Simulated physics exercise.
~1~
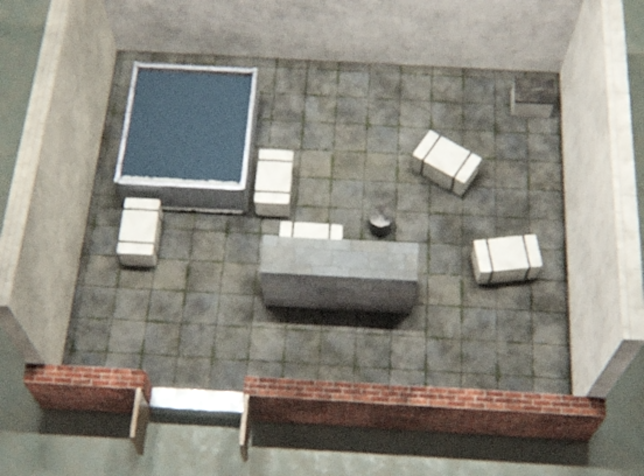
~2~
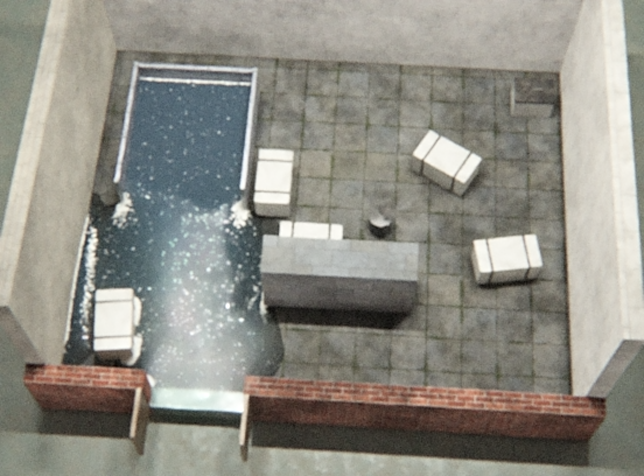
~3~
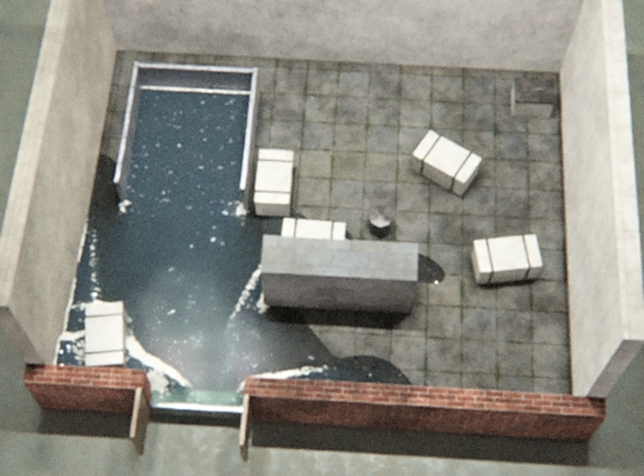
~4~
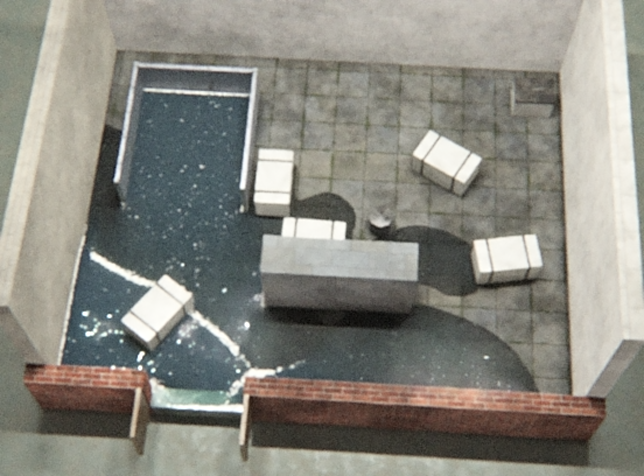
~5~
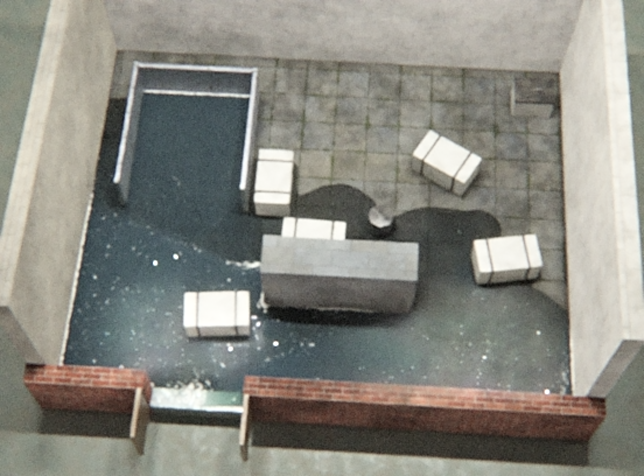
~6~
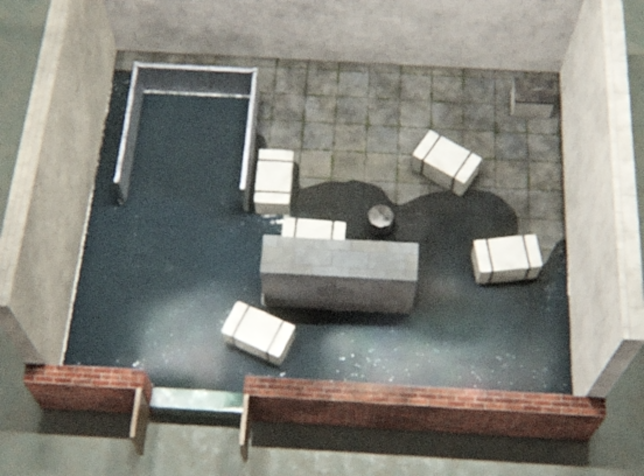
Water burst from the front of the tank at the upper left and spread across the tiled floor, sweeping one white chest toward the front wall and then rightward, until it ended near the grey block while the other chests stayed put.
